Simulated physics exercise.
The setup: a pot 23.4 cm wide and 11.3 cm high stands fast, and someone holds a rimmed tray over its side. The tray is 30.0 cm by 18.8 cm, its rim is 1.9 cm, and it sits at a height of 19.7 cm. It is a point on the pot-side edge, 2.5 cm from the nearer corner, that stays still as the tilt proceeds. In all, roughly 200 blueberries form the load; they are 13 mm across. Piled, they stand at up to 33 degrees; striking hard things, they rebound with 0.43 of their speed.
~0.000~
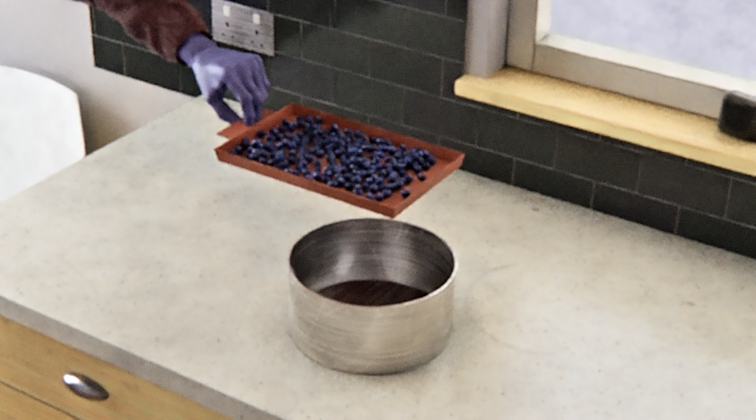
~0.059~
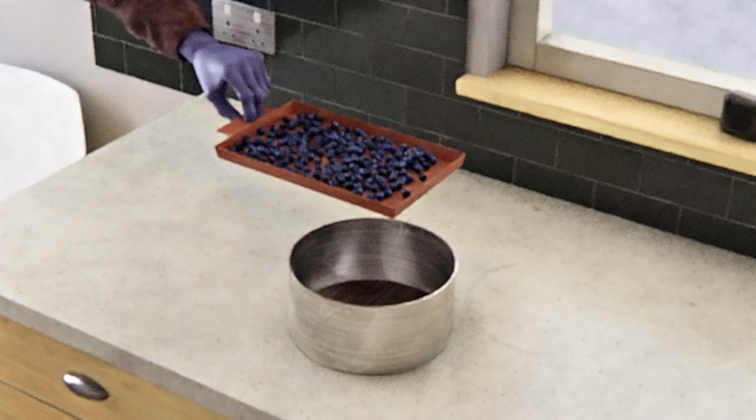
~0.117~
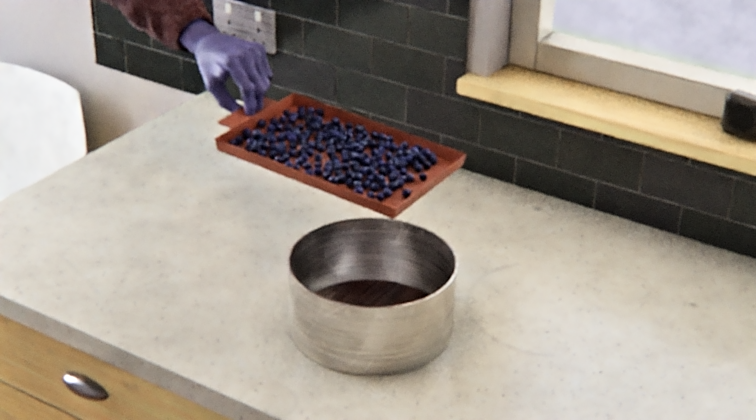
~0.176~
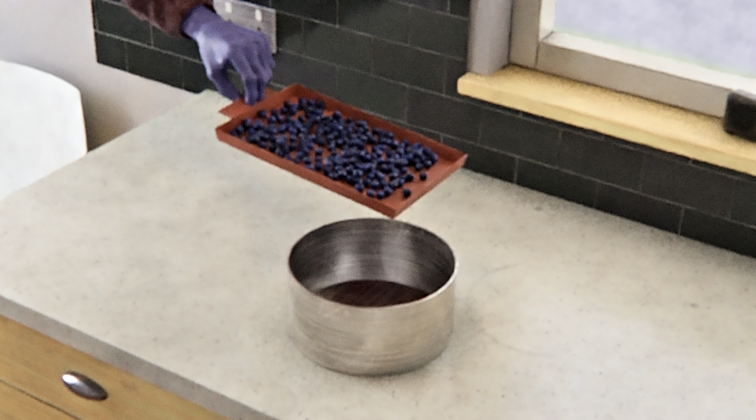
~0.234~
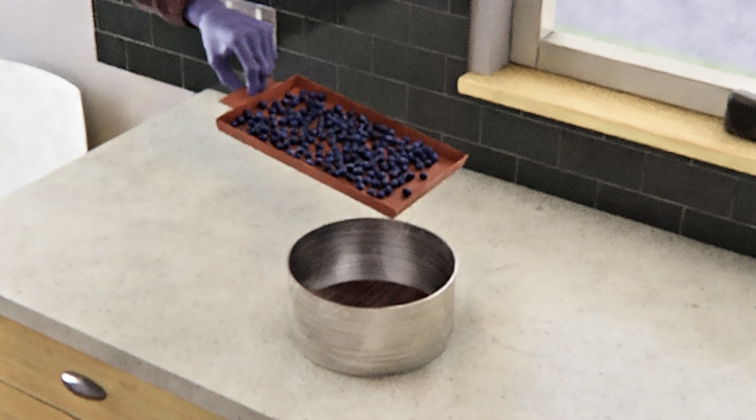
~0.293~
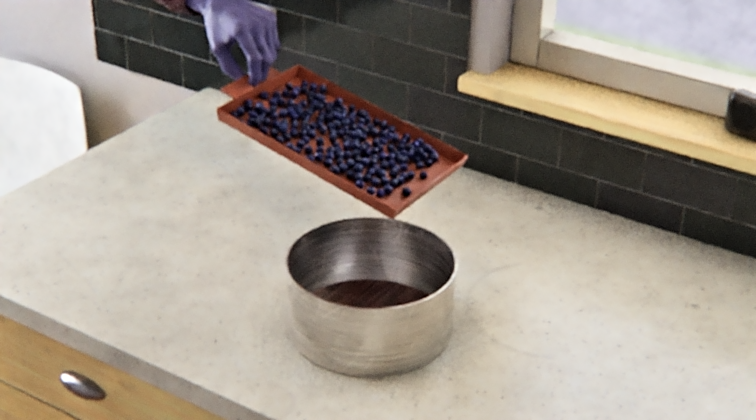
A gloved purple hand in a dark red sleeve reaches in at upper left over a pale kitchen counter, seen from above at an angle, with dark tiles and a window behind. A reddish-brown rimmed tray of dark blueberries sits above a brushed metal pot. The tray's left end rises slightly, the hand shifts upward, and the berries barely move, while the view stays still.
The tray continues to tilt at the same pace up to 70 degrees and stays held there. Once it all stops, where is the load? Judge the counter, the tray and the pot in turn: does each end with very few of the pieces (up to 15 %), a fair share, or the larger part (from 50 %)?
Counter: Very few. Tray: The larger part. Pot: Very few.
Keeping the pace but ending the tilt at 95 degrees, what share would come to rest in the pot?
It would be near 25 per cent.
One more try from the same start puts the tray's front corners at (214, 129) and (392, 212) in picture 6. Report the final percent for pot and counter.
In the pot: 5 per cent; on the counter: 0 per cent.
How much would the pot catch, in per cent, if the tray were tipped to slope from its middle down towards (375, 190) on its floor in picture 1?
That would be close to 5 per cent.
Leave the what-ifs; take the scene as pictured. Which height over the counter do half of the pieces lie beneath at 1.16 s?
About 26 centimetres.
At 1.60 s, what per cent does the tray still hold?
Around 95 percent of it.
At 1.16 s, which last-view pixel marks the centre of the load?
Near (409, 137).
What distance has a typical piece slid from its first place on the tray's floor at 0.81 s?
By then it sits near 7 cm from where it began.
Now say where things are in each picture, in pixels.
Tray tilt 0 degrees, front corners at (218, 149) and (394, 206); middle of the pieces at (338, 154); pot at (372, 260), in the first picture.
Tray tilt 1 degrees, front corners at (218, 146) and (394, 206); middle of the pieces at (338, 152), in the second picture.
Tray tilt 3 degrees, front corners at (218, 138) and (395, 207); middle of the pieces at (339, 148), in the third picture.
Tray tilt 6 degrees, front corners at (219, 128) and (395, 207), lowest corner right back; middle of the pieces at (339, 143), in the fourth picture.
Tray tilt 9 degrees, front corners at (219, 119) and (395, 207), lowest corner right back; middle of the pieces at (340, 138), in the fifth picture.
Tray tilt 12 degrees, front corners at (220, 108) and (395, 208), lowest corner right back; middle of the pieces at (341, 133); pot at (371, 260). The tray's pace is about 55 degrees a second, in the sixth picture.
After 0.81 s, tilt 39 degrees; the tray holds 100 %, the pot 0 %.
After 1.16 s, tilt 58 degrees; the tray holds 100 %, the pot 0 %.
After 1.60 s, tilt 70 degrees; the tray holds 95 %, the pot 0 %.
In the end, at 2.3 s, counter 5 %, tray 95 %, pot 0 %.
